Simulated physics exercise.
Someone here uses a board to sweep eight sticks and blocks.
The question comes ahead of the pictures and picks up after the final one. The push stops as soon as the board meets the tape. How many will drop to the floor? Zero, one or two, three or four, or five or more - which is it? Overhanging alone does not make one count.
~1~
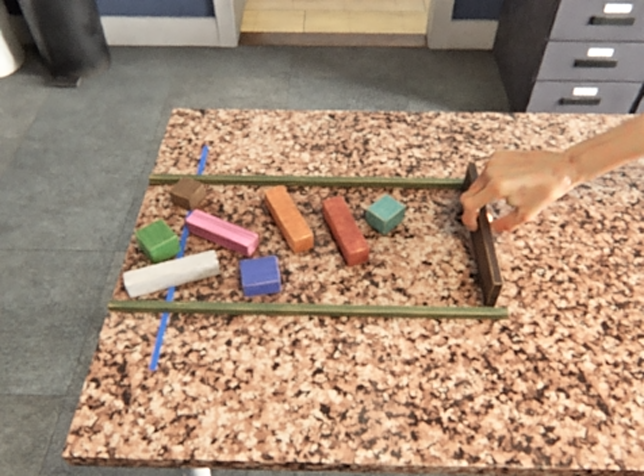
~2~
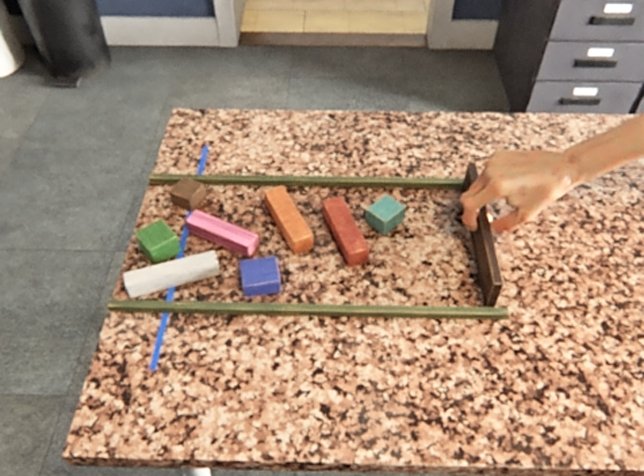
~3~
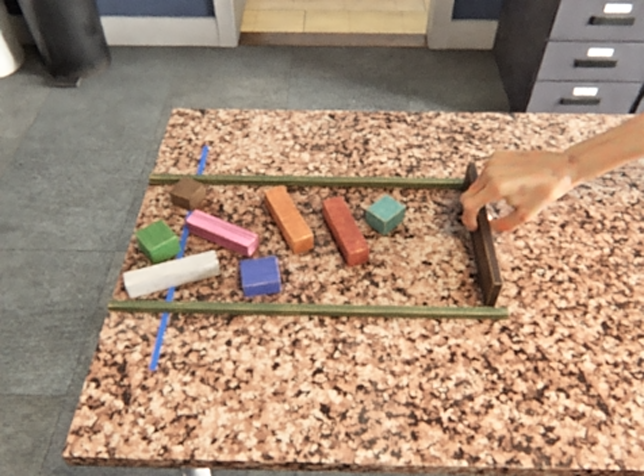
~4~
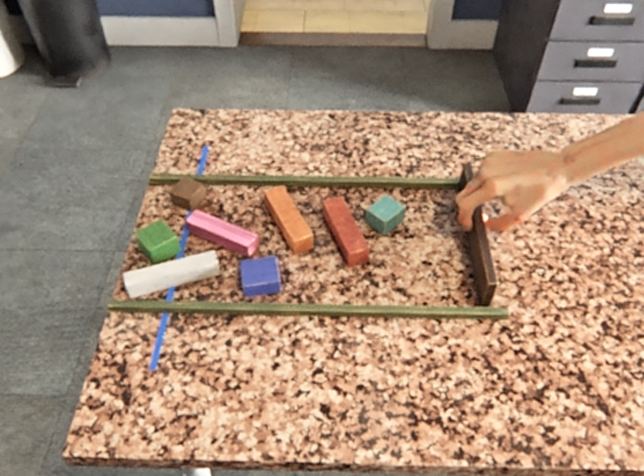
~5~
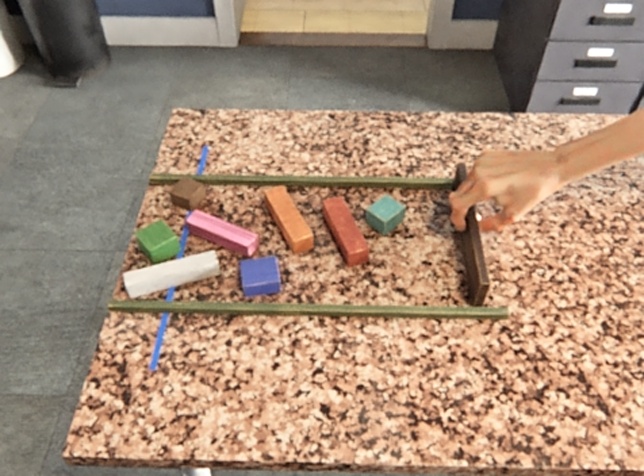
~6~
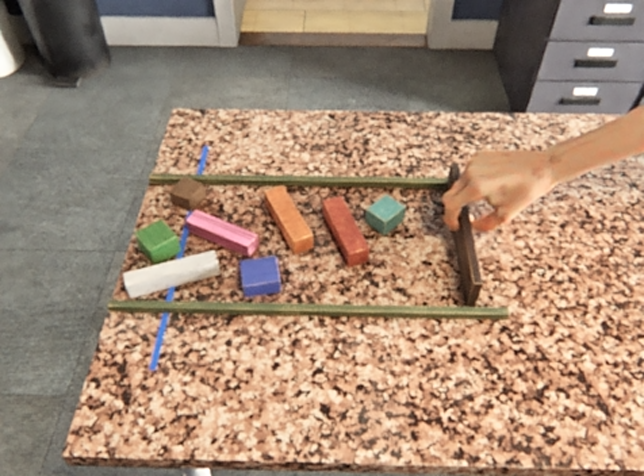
After the push, three or four are missing from the table.
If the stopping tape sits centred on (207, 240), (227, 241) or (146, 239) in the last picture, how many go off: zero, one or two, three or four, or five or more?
Counts as listed: 1 or 2 / not one / more than four.
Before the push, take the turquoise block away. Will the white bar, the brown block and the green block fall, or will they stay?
So the white bar goes down, the brown block goes down and the green block goes down.
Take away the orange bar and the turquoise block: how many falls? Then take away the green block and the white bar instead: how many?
Try 1: 2; try 2: 1.
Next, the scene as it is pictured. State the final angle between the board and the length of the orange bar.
About 35°.
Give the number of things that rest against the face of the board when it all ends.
3.
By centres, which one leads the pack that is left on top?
The orange bar is the one you want.
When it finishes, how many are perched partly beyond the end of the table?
I count 2 overhanging.
Soon after, none off yet; green block at rest near (158, 242); brown block at rest near (188, 194); white bar at rest near (173, 274).
In the end, the number that fall off is three or four; gone, pink stick, white bar and green block.
